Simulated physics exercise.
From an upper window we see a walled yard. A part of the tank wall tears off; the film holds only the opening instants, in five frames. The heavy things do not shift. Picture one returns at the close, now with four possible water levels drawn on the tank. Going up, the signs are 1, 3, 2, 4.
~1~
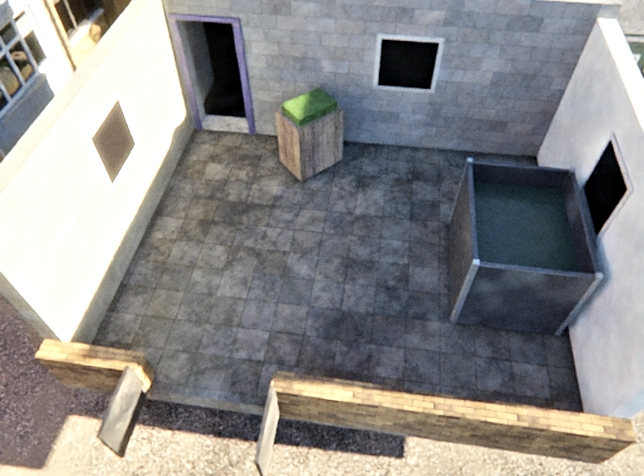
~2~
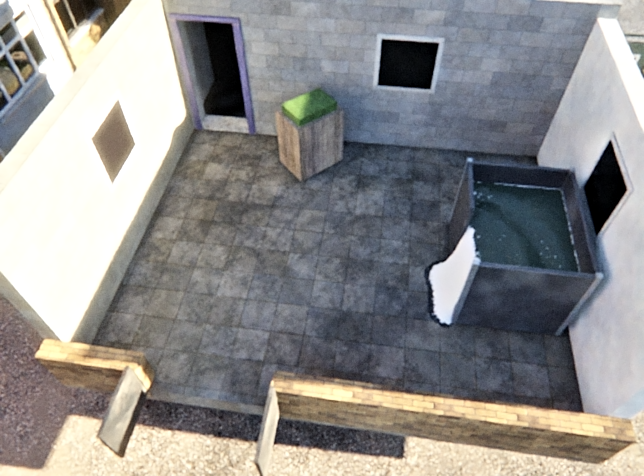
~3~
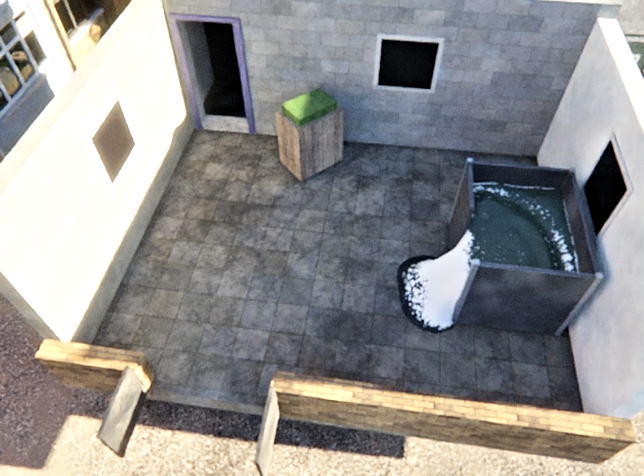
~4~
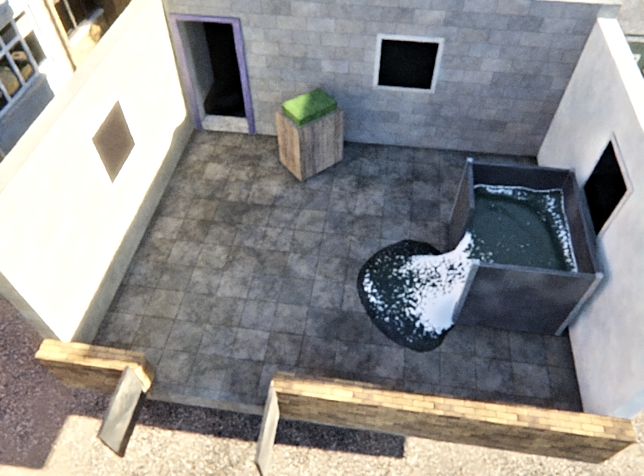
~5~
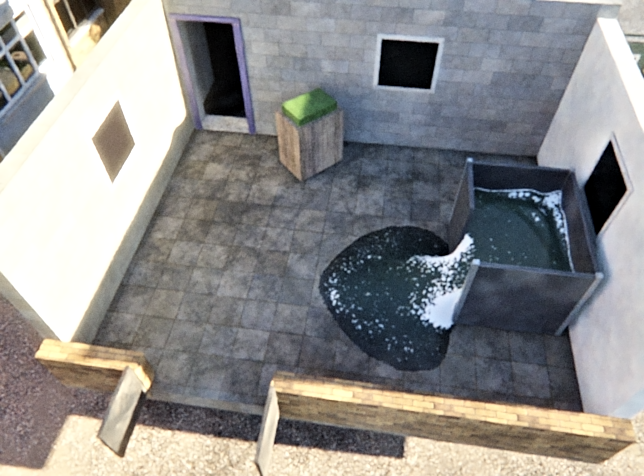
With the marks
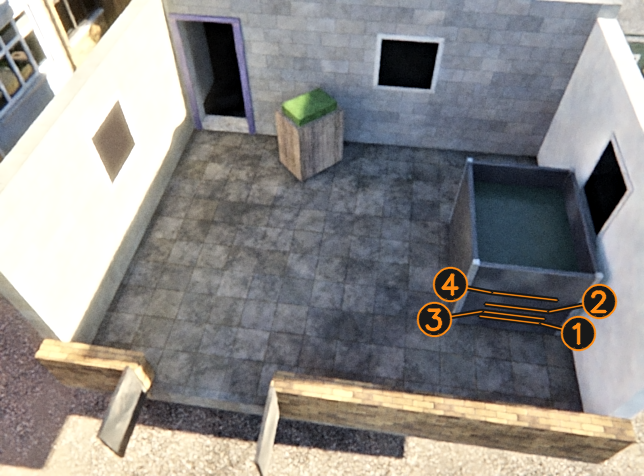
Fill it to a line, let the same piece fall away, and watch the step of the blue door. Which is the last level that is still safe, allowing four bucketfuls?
That is level 4.
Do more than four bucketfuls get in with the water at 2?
No, not at all.
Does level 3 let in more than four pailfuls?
No, not at all.
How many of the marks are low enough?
All of the four.
On the marked copy, 1 at (510, 319); 2 at (517, 307); 3 at (512, 315); 4 at (523, 296); from the bottom up 1, 3, 2, 4.
If 1 is chosen, nothing gets over.
If 2 is chosen, nothing gets over.
If 3 is chosen, nothing gets over.
If 4 is chosen, a splash gets over, under a bucket.
